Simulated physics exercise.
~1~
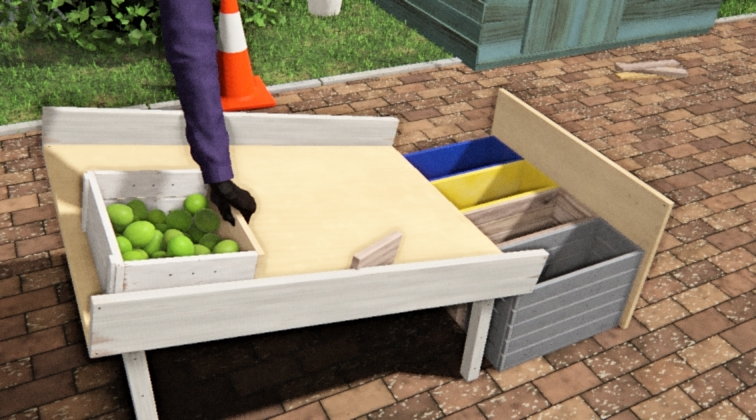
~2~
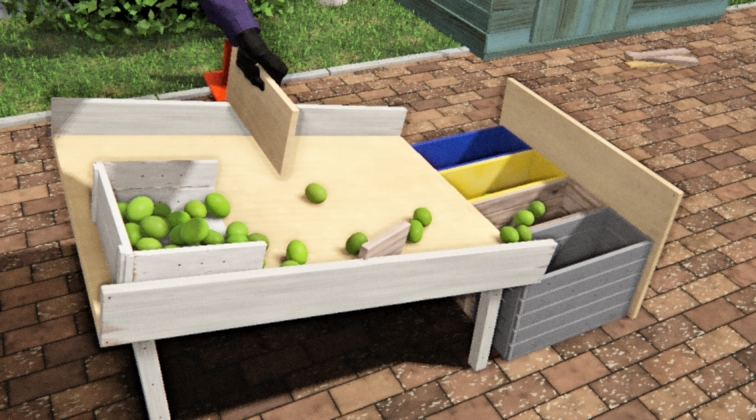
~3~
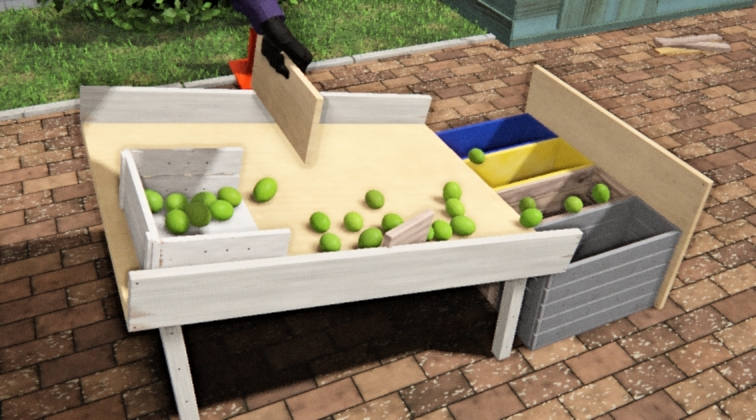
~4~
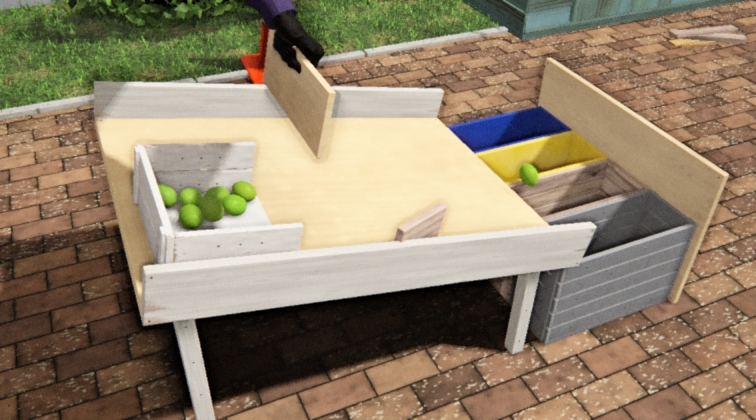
A gloved hand lifted a wooden gate from a white pen of limes, and most rolled right down the sloping table, past an angled block and into the coloured bins, leaving a small cluster in the pen and one lime still above the bins.
